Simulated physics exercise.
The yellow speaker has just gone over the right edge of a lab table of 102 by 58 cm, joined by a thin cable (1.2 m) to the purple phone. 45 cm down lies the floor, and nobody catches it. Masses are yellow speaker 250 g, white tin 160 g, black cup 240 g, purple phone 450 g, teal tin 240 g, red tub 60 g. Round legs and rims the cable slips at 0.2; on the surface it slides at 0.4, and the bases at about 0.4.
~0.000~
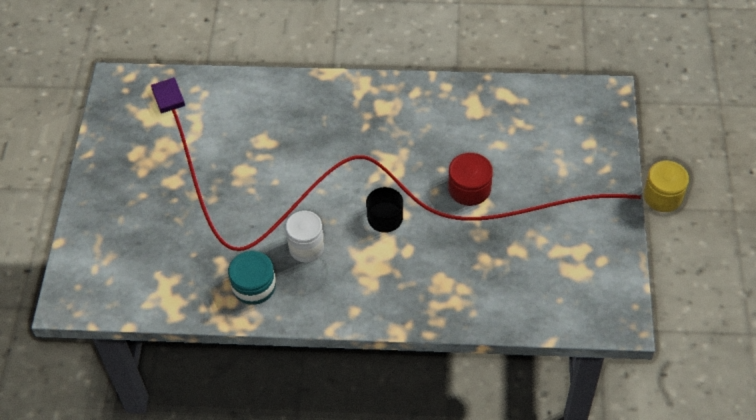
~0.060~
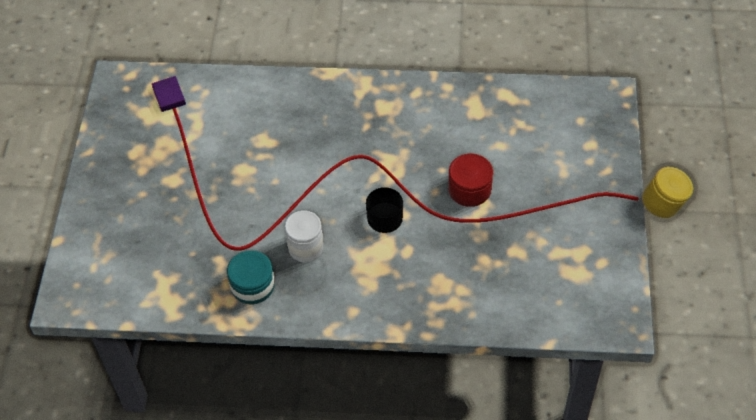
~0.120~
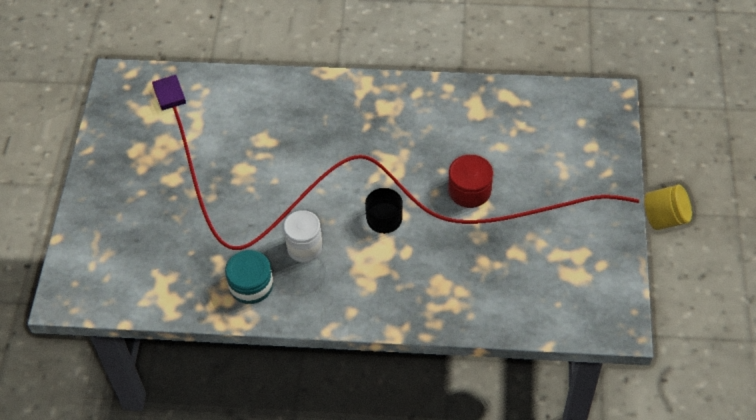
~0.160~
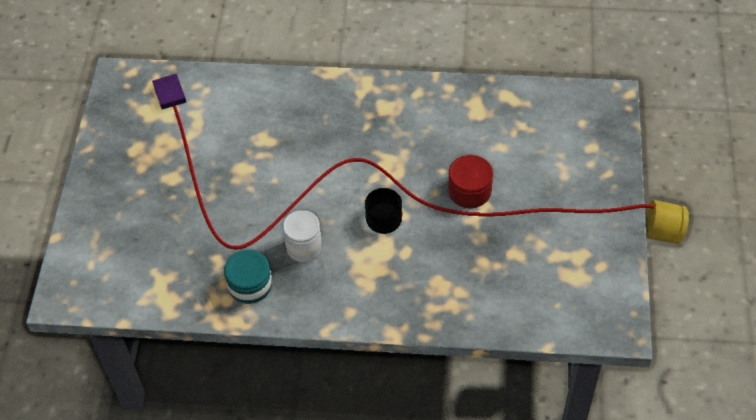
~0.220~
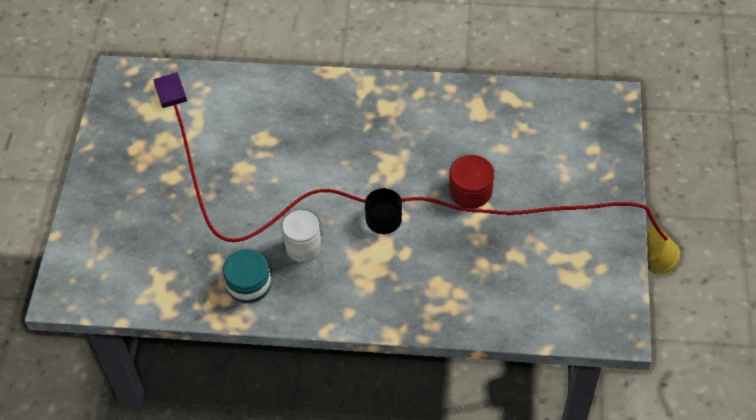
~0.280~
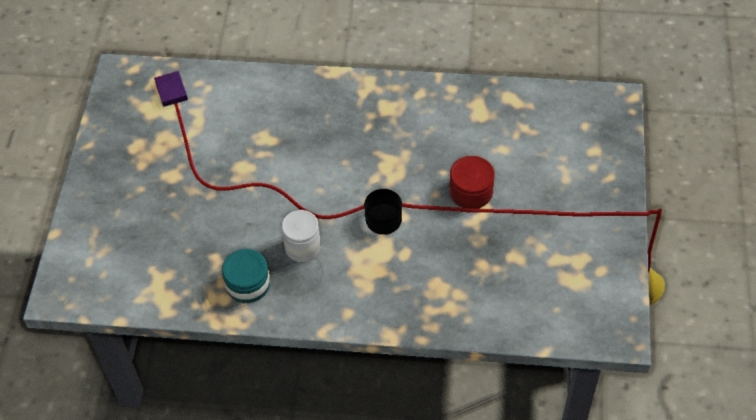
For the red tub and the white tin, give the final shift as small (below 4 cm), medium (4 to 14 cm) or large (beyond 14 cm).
Shifts - the red tub large, the white tin small.
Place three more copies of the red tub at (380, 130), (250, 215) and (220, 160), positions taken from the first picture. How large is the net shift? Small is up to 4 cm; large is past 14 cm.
The first would move just a bit, the second a long way, the third a long way.
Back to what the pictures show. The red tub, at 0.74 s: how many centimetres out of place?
The red tub is around 20 cm from where it began.
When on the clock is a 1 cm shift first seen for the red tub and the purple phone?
Red tub: 0.36 s; purple phone: 0.40 s.
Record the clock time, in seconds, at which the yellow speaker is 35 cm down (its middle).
Around 0.34 seconds on the clock.
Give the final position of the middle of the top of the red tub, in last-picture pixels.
Last view, top position: About (516, 84).
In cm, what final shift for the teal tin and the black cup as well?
Final offset from start: Teal tin = 0 cm, black cup = 0 cm.
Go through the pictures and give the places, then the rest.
The first frame shows shows, red tub (471, 170); white tin (304, 225); cable runs through (577, 199) (442, 215) (338, 165) (250, 246) (190, 163).
The second frame shows shows, yellow speaker (670, 182); cable runs through (575, 200) (338, 165) (190, 162).
The third frame shows shows, yellow speaker (668, 208); cable runs through (575, 202) (338, 165) (190, 161).
The fourth frame shows shows, yellow speaker (665, 222); cable runs through (591, 211) (338, 165) (189, 160).
The fifth frame shows shows, yellow speaker (656, 251); cable runs through (638, 205) (362, 200) (190, 159).
The sixth frame shows shows, red tub (472, 173); white tin (300, 225); cable runs through (553, 213) (413, 206) (294, 202) (190, 158).
After 0.5 s, the cable's tail end at (208, 98); red tub 16 cm off its start, purple phone 4 cm off its start, yellow speaker over the edge.
After 0.7 s, the cable's tail end at (208, 98); red tub 22 cm off its start, purple phone 4 cm off its start, yellow speaker over the edge.
After 1.0 s, the cable's tail end at (208, 98); red tub 22 cm off its start at (516, 84), purple phone 4 cm off its start at (189, 89), yellow speaker over the edge.
After 1.2 s, the cable's tail end at (208, 98); red tub 22 cm off its start, purple phone 4 cm off its start, yellow speaker over the edge.
After 2.4 s, the cable's tail end at (208, 98); red tub 22 cm off its start at (516, 84), white tin 0 cm off its start at (300, 225), purple phone 4 cm off its start at (189, 89), yellow speaker over the edge.
